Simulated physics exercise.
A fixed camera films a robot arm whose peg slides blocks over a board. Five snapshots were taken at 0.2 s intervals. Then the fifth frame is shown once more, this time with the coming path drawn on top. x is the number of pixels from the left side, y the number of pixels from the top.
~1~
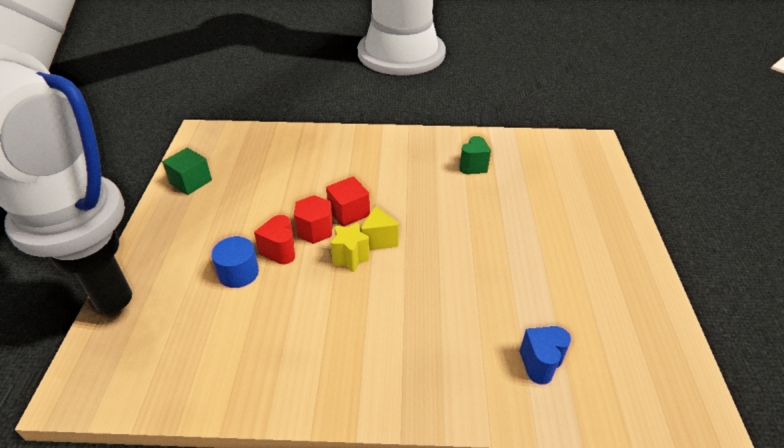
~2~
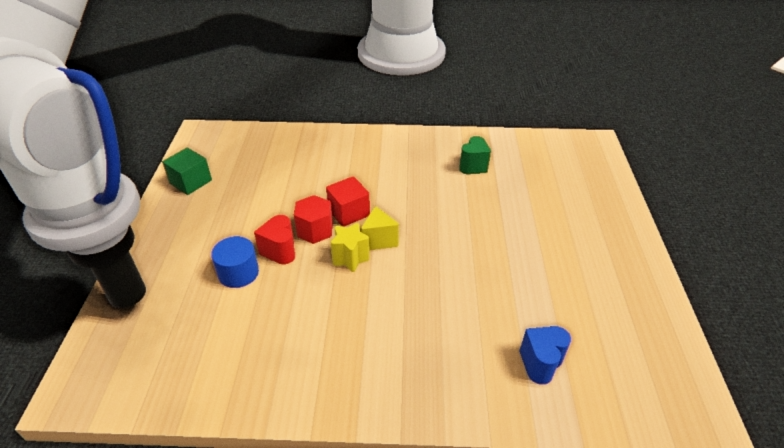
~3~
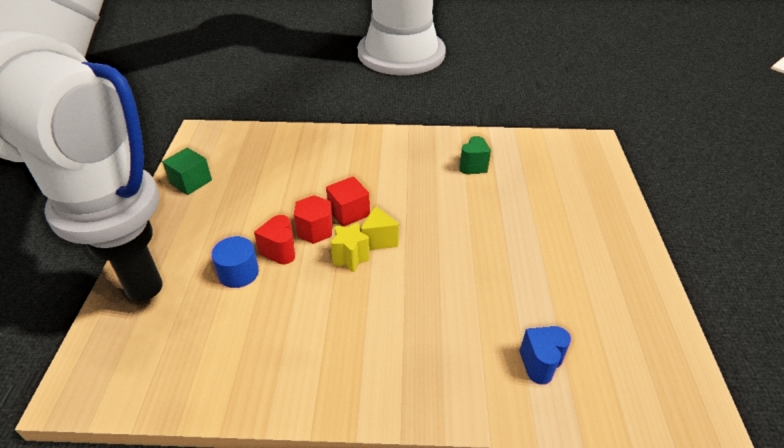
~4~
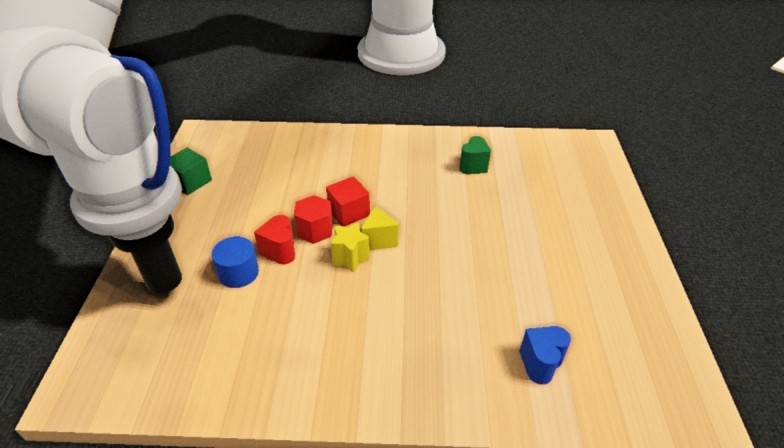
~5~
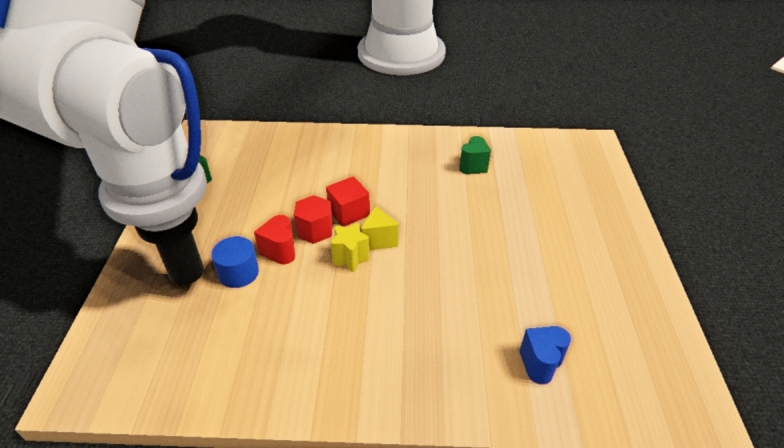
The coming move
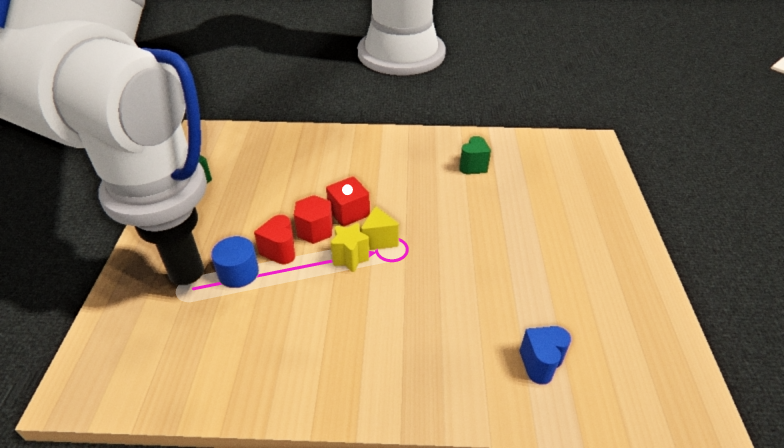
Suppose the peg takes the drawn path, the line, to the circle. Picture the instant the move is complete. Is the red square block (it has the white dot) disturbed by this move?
It travels a centimetre or more.
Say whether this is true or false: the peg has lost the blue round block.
It is true.
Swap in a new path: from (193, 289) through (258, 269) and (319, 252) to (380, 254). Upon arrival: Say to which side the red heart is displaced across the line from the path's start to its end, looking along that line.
Towards the left-hand side.
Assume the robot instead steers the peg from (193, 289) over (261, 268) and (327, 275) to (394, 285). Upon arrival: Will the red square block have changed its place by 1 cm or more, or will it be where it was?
It is carried off its spot.
Drawn move, straight from (193, 289) to (392, 249); the dot is on the red square block.
What follows on the original path. One third of the way, peg at (260, 259); blue round block at (283, 230); red heart at (294, 207), turned 15° anticlockwise; red hexagon at (322, 195), turned 40° clockwise; red square block at (355, 187).
Two thirds of the way, peg at (327, 245); blue round block at (308, 217); red heart at (292, 194); red hexagon at (323, 187), turned 55° clockwise; red square block at (358, 185), turned 20° clockwise; yellow star at (357, 235), turned 20° anticlockwise.
At the end, peg at (392, 233); blue round block at (308, 217); red heart at (292, 194); red hexagon at (323, 187), turned 55° clockwise; red square block at (358, 185), turned 20° clockwise; yellow star at (422, 227); yellow triangular block at (414, 206), turned 110° anticlockwise.
